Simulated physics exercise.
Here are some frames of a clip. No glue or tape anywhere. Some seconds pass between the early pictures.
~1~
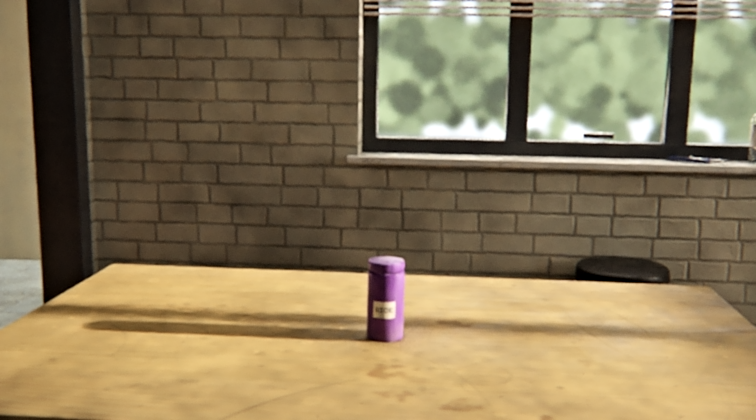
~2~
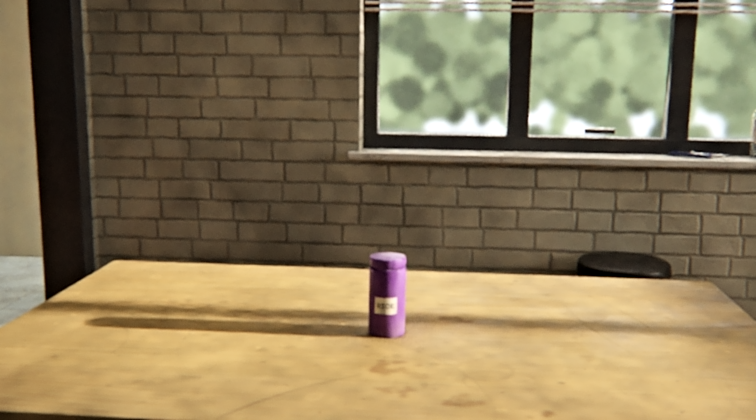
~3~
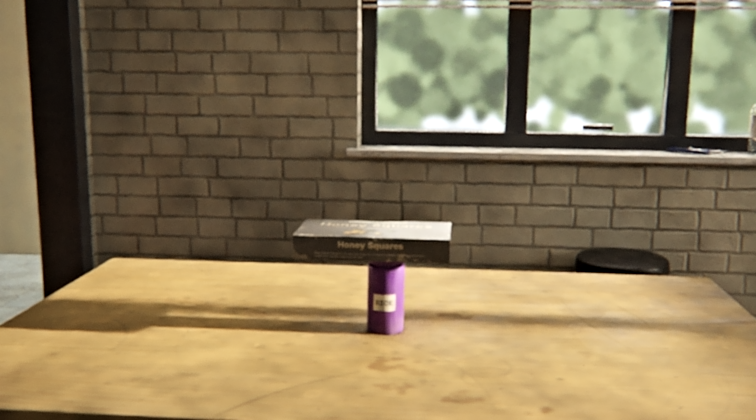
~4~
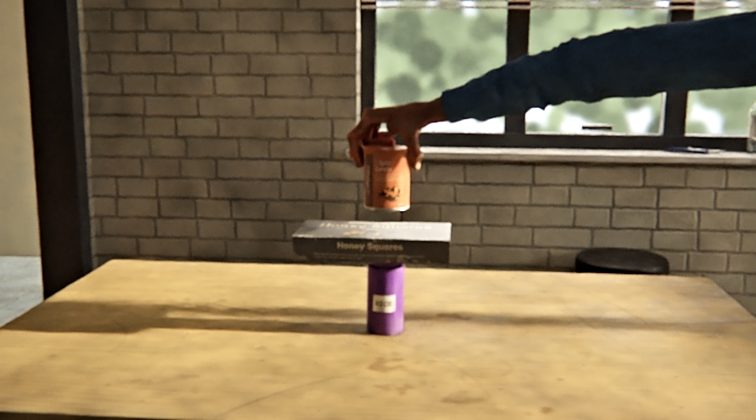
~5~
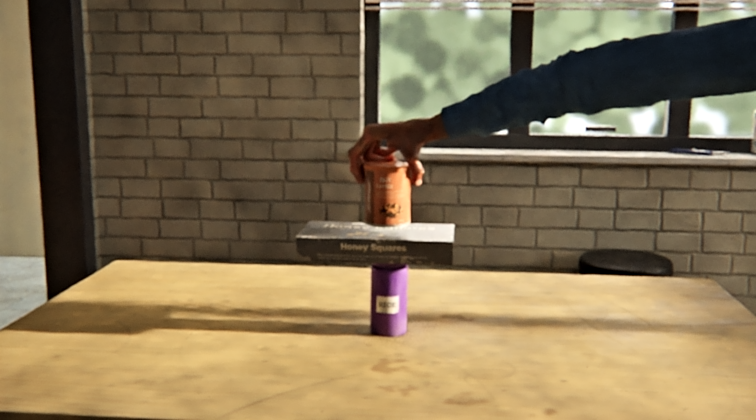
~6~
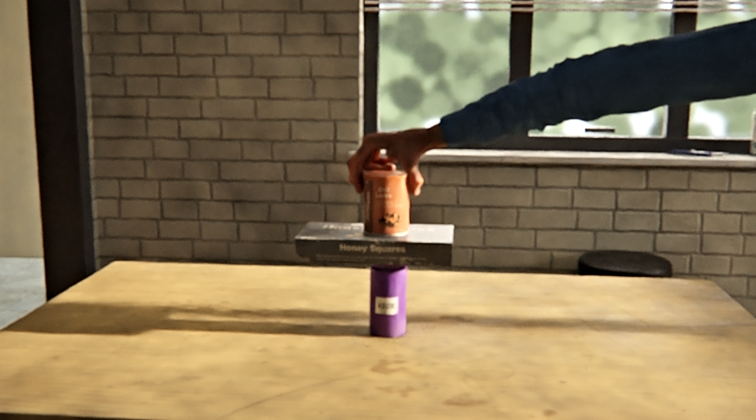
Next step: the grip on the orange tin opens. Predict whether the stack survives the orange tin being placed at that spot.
Prediction: The stack survives.
Then, 0.20 s on from there, no change.
Then, 0.50 s on from there, orange tin resting near (386, 203).
In the end, all 3 unmoved. At the end, from the last picture's camera, orange tin near (386, 203). The stack holds.
